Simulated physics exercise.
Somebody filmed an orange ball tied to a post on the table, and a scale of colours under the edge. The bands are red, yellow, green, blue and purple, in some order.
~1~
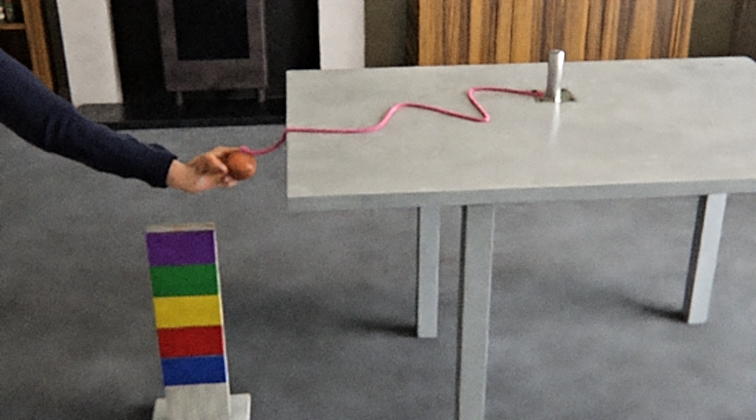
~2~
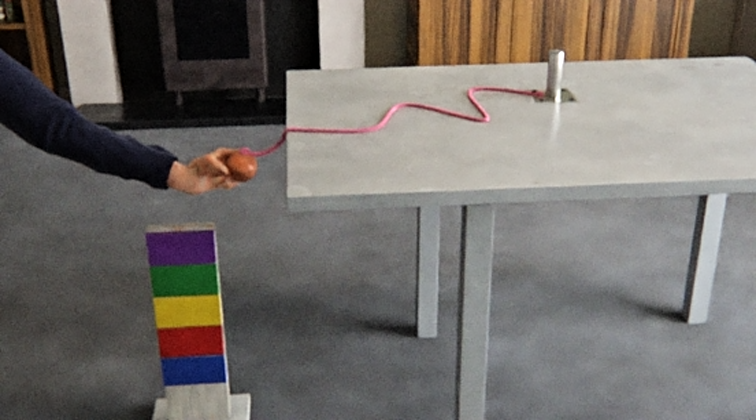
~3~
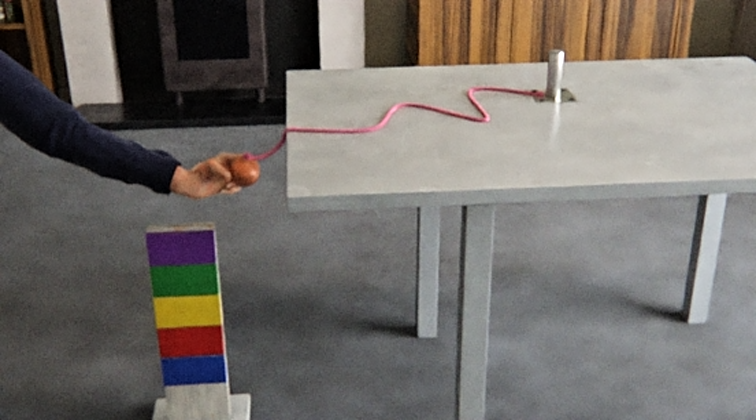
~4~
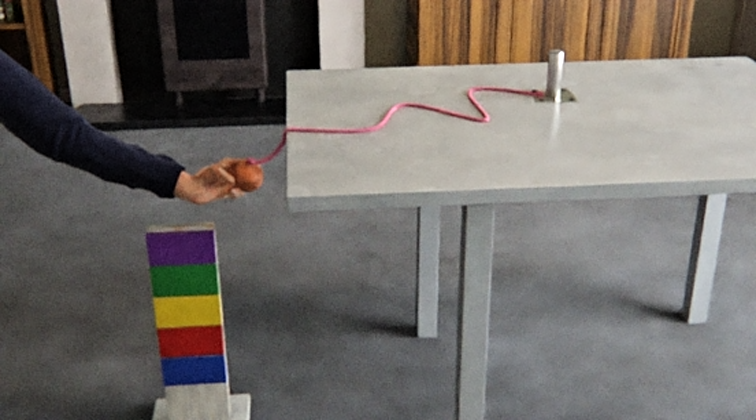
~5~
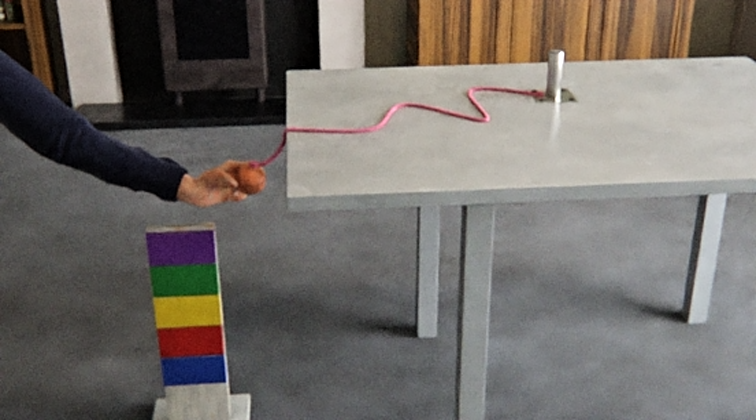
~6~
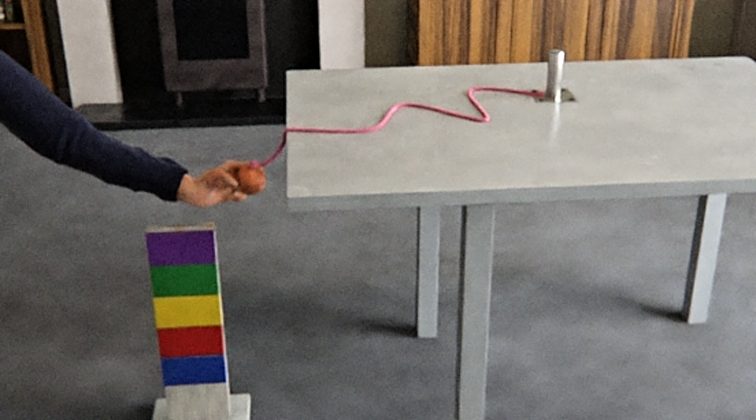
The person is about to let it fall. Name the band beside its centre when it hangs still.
At red.
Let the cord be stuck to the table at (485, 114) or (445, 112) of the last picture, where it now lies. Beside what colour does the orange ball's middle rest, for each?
Taking them in turn: Green; purple.
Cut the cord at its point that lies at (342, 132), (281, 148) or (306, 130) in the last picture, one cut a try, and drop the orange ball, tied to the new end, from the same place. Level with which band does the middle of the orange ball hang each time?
Try by try: Purple; yellow; green.
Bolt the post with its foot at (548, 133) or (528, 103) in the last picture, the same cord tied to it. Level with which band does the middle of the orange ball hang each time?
One after the other, blue; blue.
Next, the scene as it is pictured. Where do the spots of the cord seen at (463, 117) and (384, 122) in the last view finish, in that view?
Near (359, 117) and (288, 178).
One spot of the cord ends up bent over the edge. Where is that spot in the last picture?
That spot is around (398, 107).
A little later, ball near (282, 316); level with yellow.
Next, ball near (308, 328); level with red.
When it is over, ball near (297, 331); level with red. Its centre hangs level with the red band.
